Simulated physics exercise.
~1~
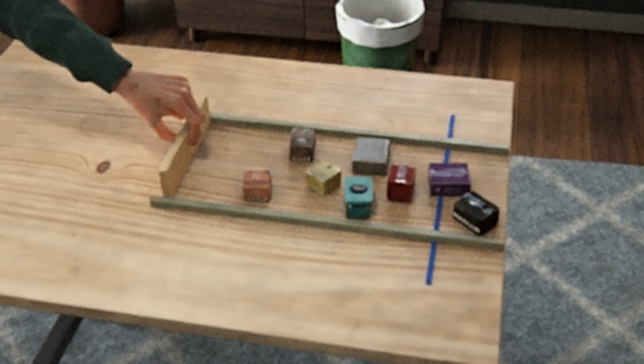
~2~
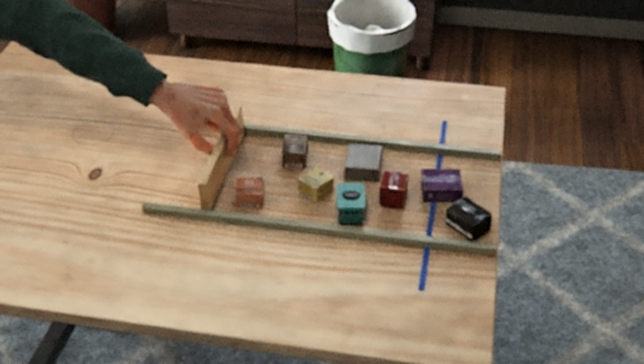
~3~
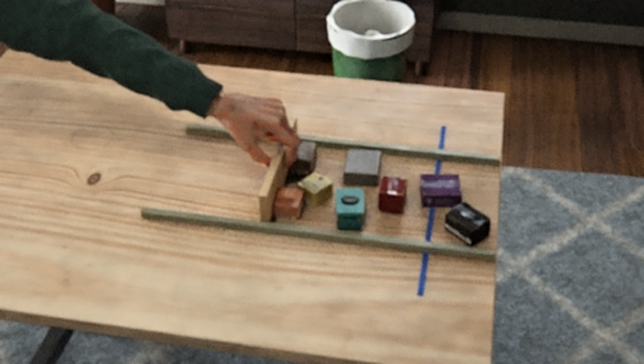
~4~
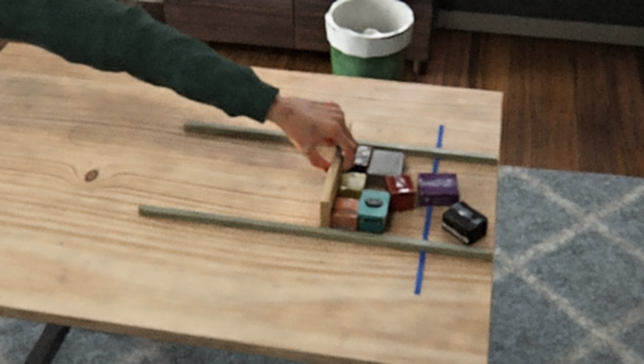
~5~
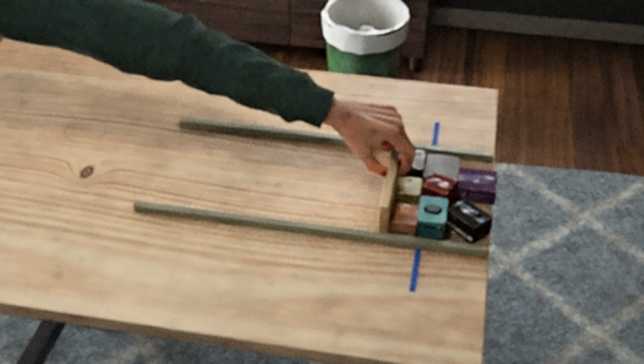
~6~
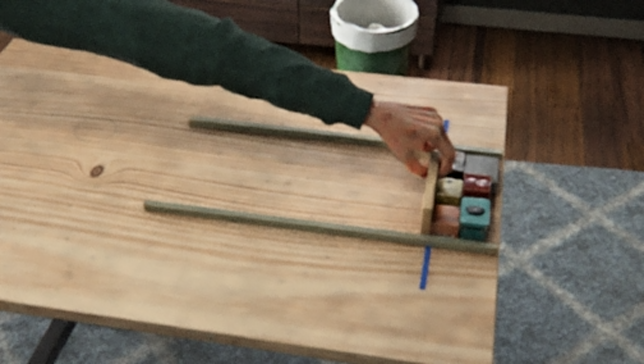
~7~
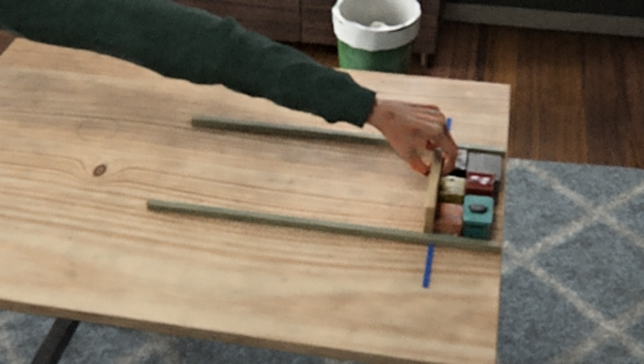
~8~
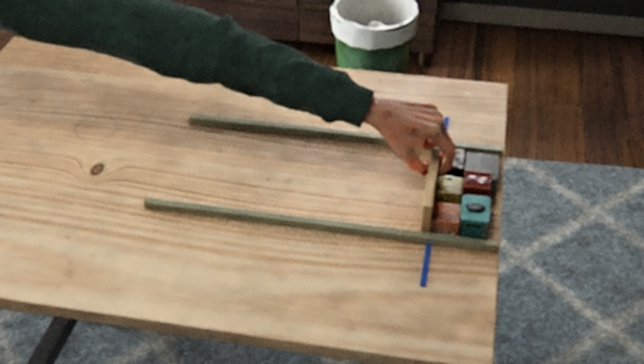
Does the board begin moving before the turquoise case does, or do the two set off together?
The board begins moving first, sliding right while the turquoise case stays still. The case only starts to move later, once the board has pushed along the channel and closed up the boxes.
